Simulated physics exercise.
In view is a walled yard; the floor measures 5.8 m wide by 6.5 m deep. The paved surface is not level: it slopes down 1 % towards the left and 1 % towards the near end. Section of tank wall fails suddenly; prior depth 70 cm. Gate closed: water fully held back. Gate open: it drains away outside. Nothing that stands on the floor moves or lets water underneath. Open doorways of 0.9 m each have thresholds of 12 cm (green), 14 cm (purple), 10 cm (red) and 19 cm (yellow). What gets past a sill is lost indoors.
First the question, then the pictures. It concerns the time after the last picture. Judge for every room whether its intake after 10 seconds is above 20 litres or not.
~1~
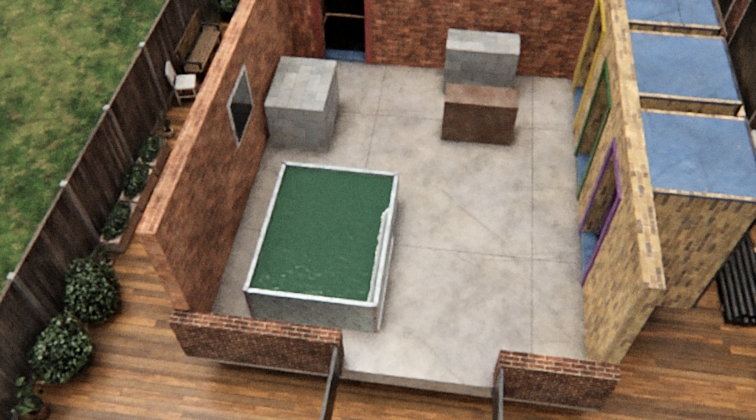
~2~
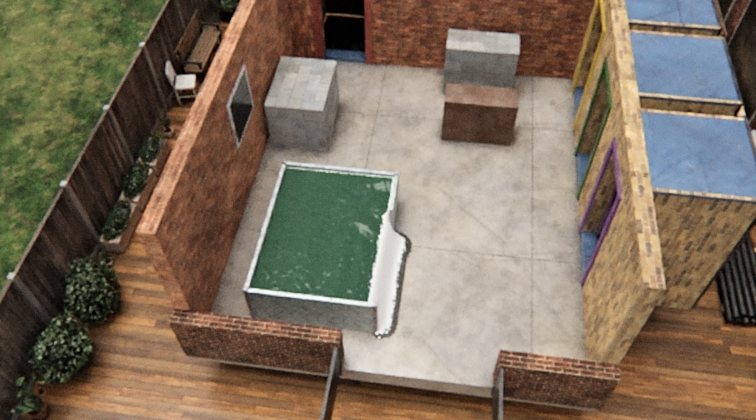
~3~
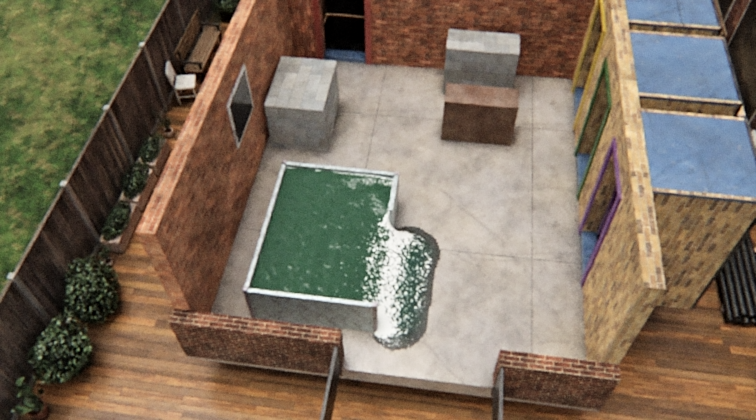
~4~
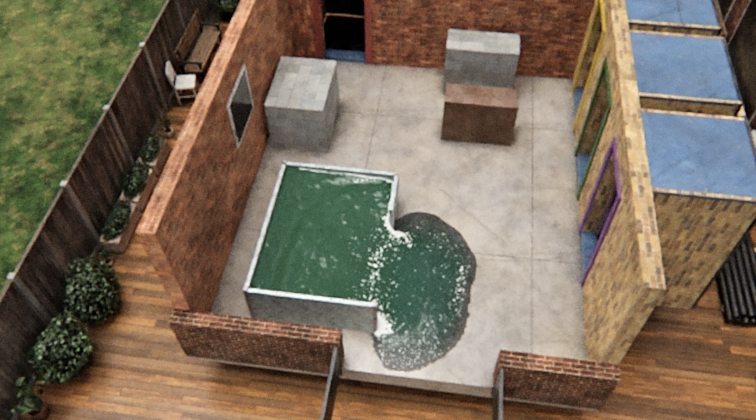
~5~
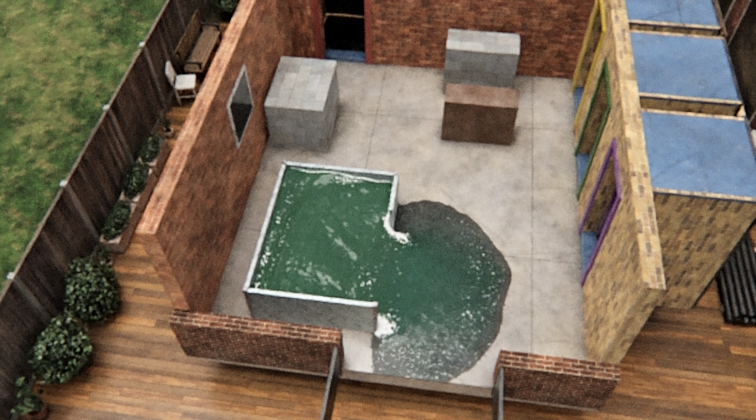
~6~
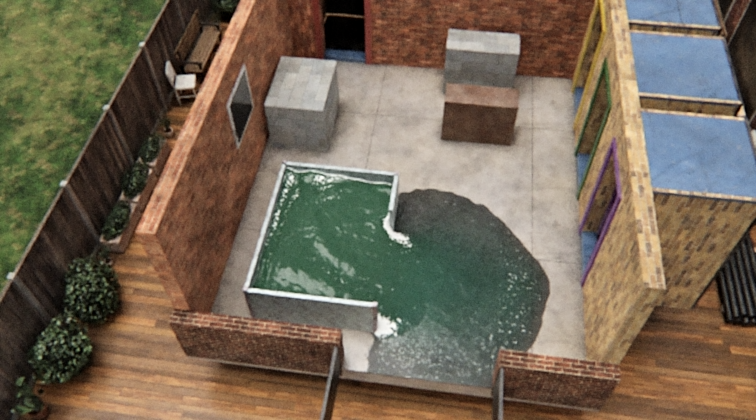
As I see it, my guess is the green door lets through less than the limit, my guess is the purple door lets through more than the limit, my guess is the red door lets through less than the limit, my guess is the yellow door lets through less than the limit.
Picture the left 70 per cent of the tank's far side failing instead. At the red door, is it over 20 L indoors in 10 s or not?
Against that limit: Red beyond it.
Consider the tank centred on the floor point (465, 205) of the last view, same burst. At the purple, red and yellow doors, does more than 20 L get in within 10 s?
Purple: Too much; red: Within limit; yellow: Within limit.
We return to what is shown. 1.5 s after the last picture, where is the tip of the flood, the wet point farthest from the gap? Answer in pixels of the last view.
(567, 138).
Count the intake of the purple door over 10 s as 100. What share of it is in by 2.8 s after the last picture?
By then it's near 95% of the total.
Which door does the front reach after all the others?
Red.
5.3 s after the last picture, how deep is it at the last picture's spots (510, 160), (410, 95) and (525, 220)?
Close to 10, 1 and 8 centimetres.
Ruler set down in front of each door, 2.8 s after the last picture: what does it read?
Green 11 cm, purple 20 cm, red 0 cm, yellow 5 cm.
Then, 0.7 s after the last picture water covers 35 % of the floor and is deepest (49 cm) near (577, 382); green door not reached, purple door 27 cm at the sill, 13 L in, red door not reached, yellow door not reached.
Then, 1.5 s after the last picture water covers 35 % of the floor and is deepest (44 cm) near (526, 376); green door 11 cm at the sill, 0 L in, purple door 30 cm at the sill, 69 L in, red door not reached, yellow door not reached.
Then, 2.8 s after the last picture water covers 45 % of the floor and is deepest (24 cm) near (479, 315); green door 11 cm at the sill, 0 L in, purple door 20 cm at the sill, 136 L in, red door not reached, yellow door 5 cm at the sill, 0 L in.
Then, 5.3 s after the last picture water covers 75 % of the floor and is deepest (19 cm) near (529, 96); green door 7 cm at the sill, 0 L in, purple door 9 cm at the sill, 146 L in, red door 1 cm at the sill, 0 L in, yellow door 17 cm at the sill, 2 L in.
Then, 9.3 s after the last picture water covers 90 % of the floor and is deepest (19 cm) near (271, 133); green door 5 cm at the sill, 0 L in, purple door 8 cm at the sill, 147 L in, red door 8 cm at the sill, 0 L in, yellow door 4 cm at the sill, 2 L in.
